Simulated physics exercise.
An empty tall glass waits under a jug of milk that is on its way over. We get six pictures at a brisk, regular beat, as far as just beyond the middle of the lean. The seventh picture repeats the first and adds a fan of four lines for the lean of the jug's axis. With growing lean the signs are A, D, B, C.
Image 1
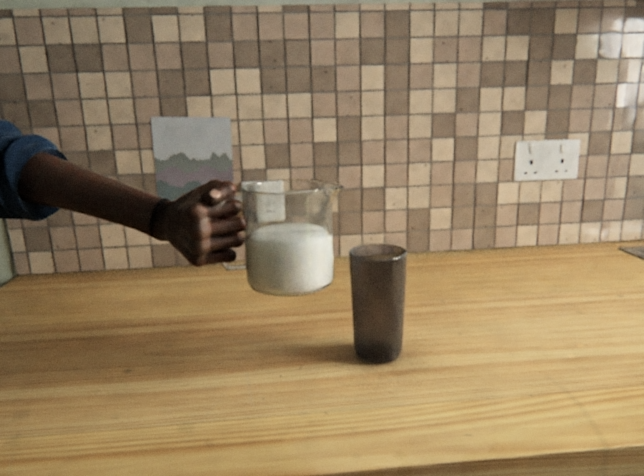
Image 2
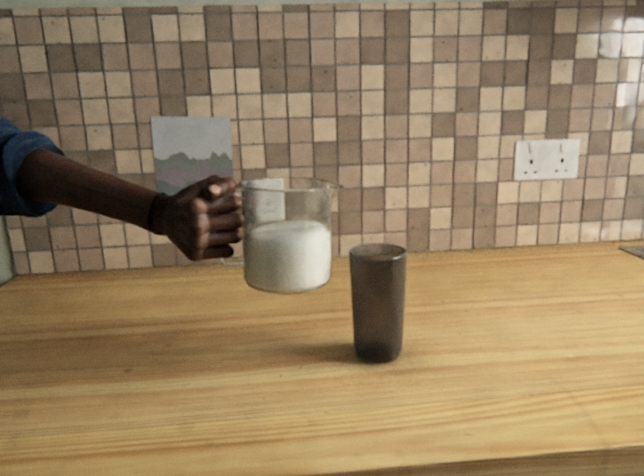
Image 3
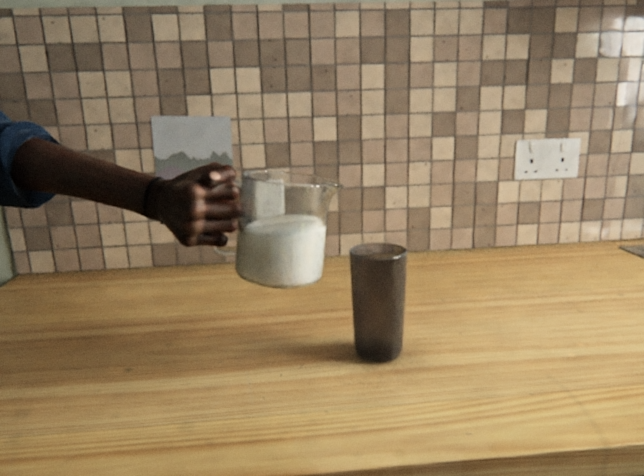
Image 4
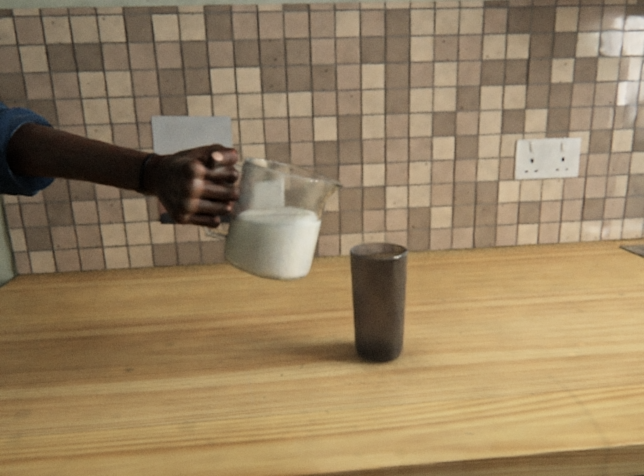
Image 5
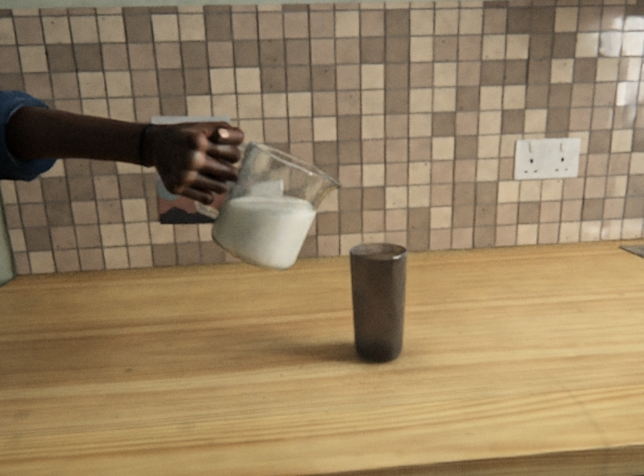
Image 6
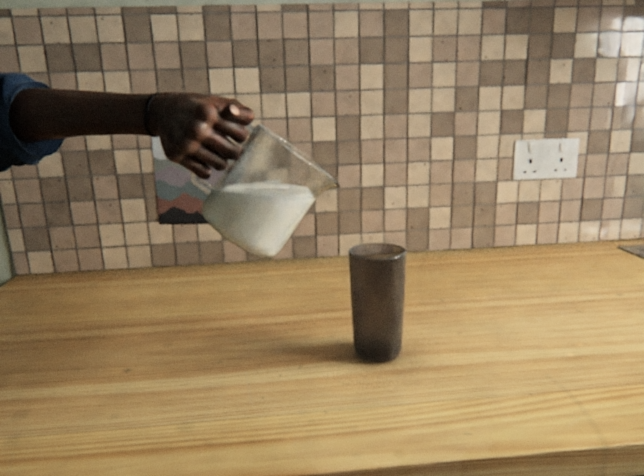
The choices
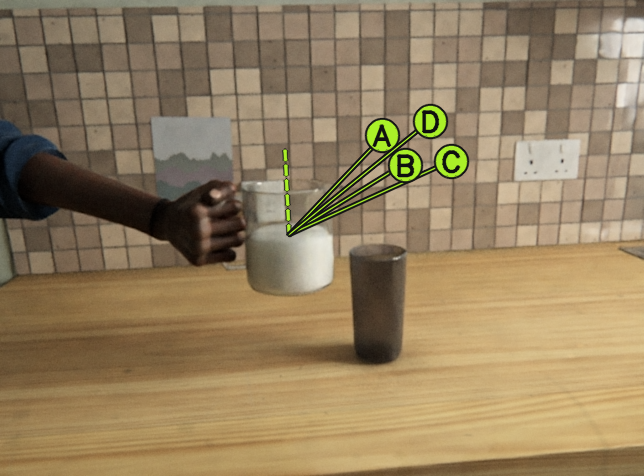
A hand reaching in from the left, its arm in a blue sleeve, holds a clear glass jug partly filled with white milk beside a tall, dark, greyish-brown glass. They are seen from the front, above a pale wooden counter, with beige and brown tiles, a small grey picture and a white socket behind. The jug begins upright, then the hand lifts slightly and tilts it steadily rightward, while the glass and view stay still.
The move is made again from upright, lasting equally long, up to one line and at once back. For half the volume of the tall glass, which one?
C.
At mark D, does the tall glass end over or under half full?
Under.
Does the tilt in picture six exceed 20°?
Yes.
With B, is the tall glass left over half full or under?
Under half.
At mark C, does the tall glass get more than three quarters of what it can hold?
No, it does not.
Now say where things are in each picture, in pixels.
Upright, lip at (342, 186); rim of the tall glass round (378, 251); nothing has left yet.
Upright, lip at (342, 186); nothing has left yet.
Tipped about 7°, lip at (342, 185); nothing has left yet.
Tipped about 16°, lip at (341, 185); nothing has left yet.
Tipped about 26°, lip at (340, 185); nothing has left yet.
Tipped about 37°, lip at (339, 185); nothing has left yet.
On the marked copy, A at (370, 149); B at (389, 172); C at (436, 167); D at (416, 131).
If A is chosen, the tall glass ends with about 2 % of what it can hold.
If B is chosen, the tall glass ends with about 29 % of what it can hold.
If C is chosen, the tall glass ends with about 49 % of what it can hold.
If D is chosen, the tall glass ends with about 12 % of what it can hold.
